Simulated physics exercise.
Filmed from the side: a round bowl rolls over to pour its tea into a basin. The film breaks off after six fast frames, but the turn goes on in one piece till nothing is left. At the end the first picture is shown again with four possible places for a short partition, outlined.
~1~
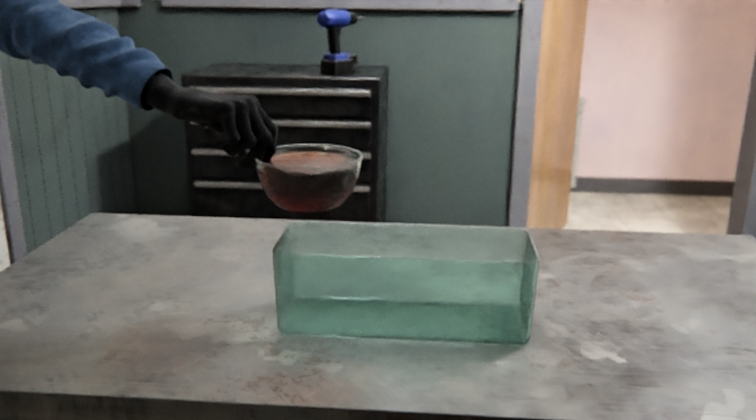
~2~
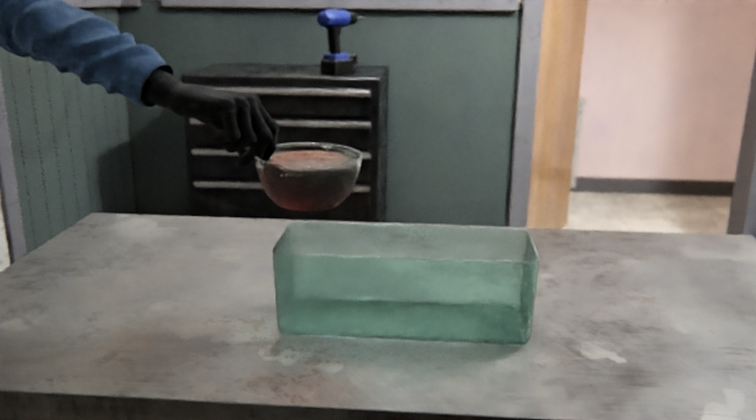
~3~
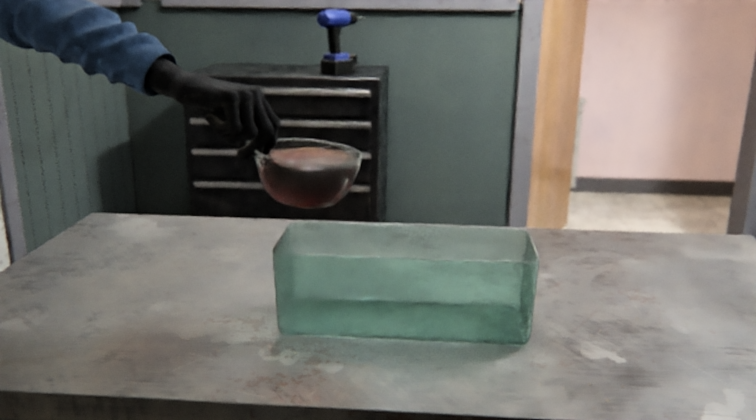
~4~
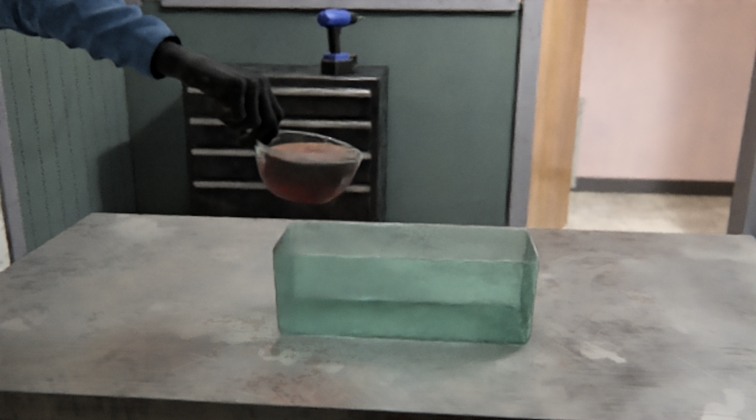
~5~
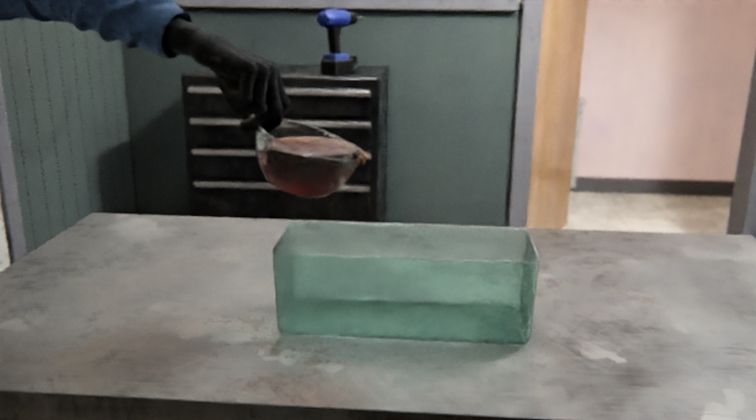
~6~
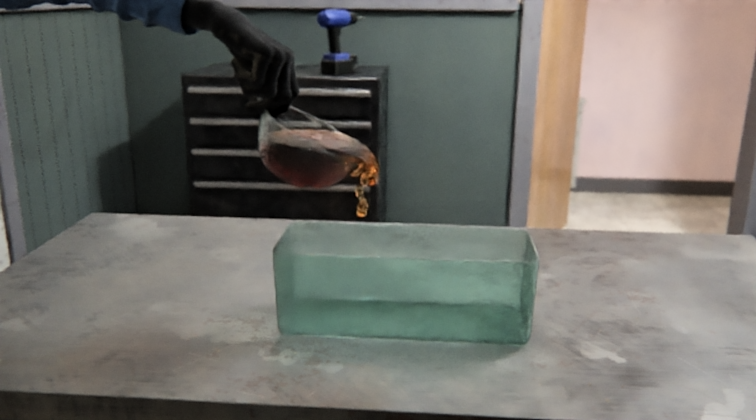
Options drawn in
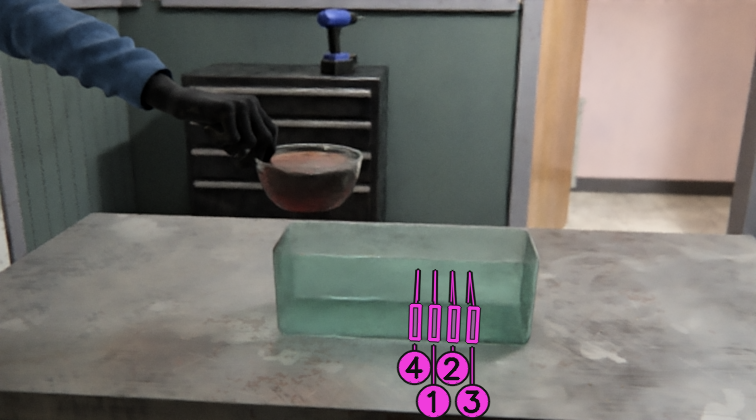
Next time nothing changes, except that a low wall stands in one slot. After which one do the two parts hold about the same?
Place 1.
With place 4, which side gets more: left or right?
The right side.
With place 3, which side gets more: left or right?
More ends on the left.
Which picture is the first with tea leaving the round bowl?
Picture 5.
On the marked copy, 1 at (433, 346); 2 at (452, 346); 3 at (472, 347); 4 at (414, 345).
With 1, about 52 % ends left of the wall and 47 % right of it.
With 2, about 94 % ends left of the wall and 5 % right of it.
With 3, about 95 % ends left of the wall and 4 % right of it.
With 4, about 15 % ends left of the wall and 84 % right of it.
